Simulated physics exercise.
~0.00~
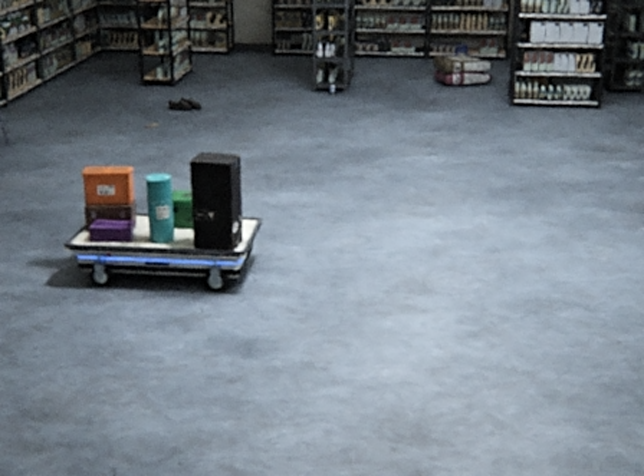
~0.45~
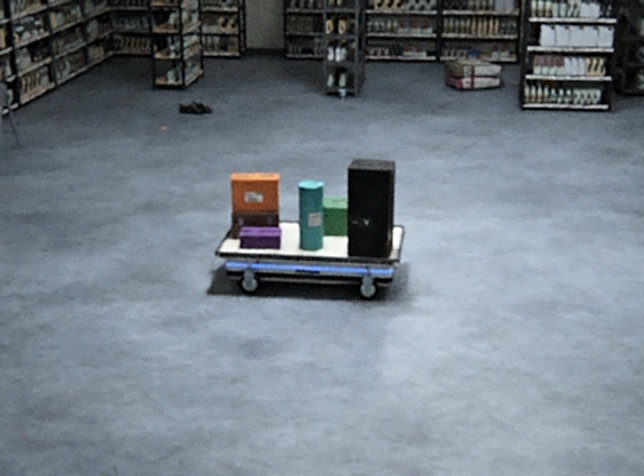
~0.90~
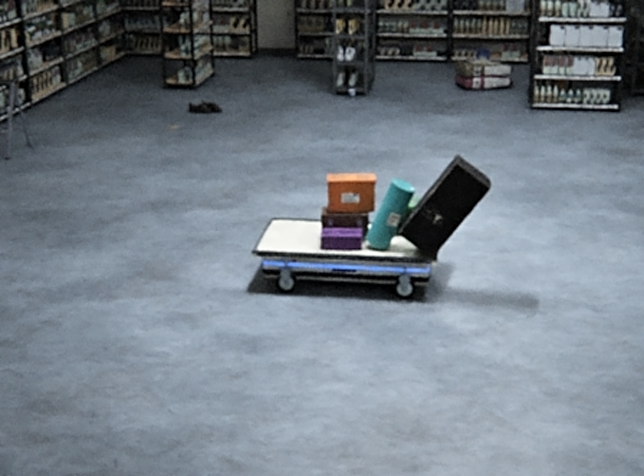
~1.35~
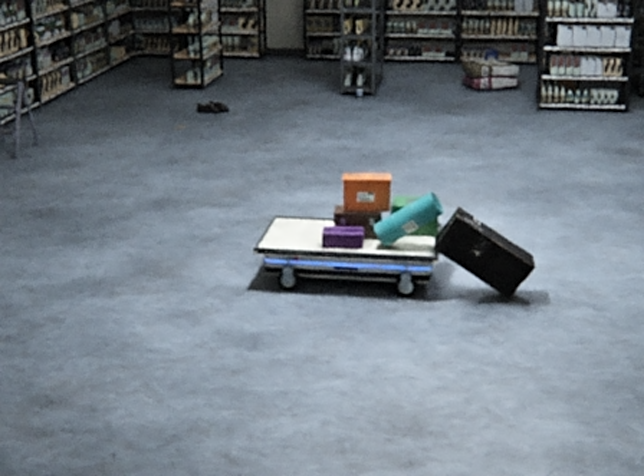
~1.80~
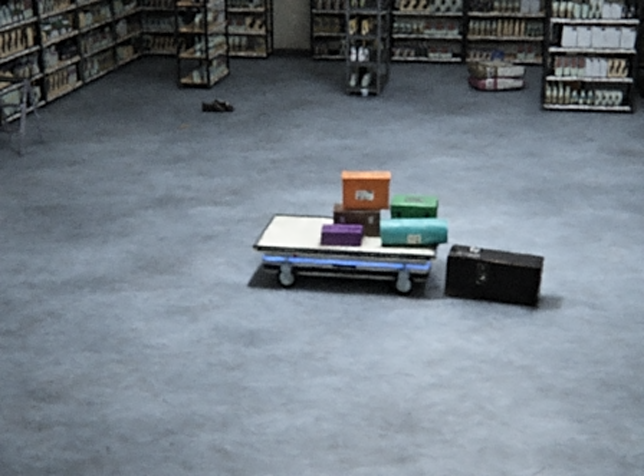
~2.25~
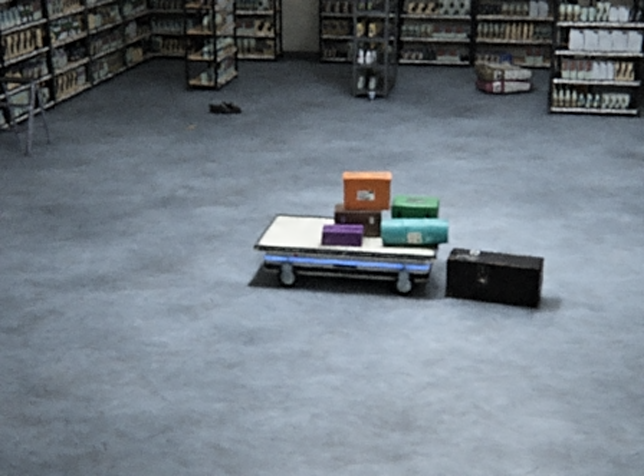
In a room lined with stocked shelves, a loaded cart rolled right and stopped, sending its boxes sliding forward; the tall black box toppled off onto the floor and the turquoise canister tipped over on the deck, while the orange box stayed upright.
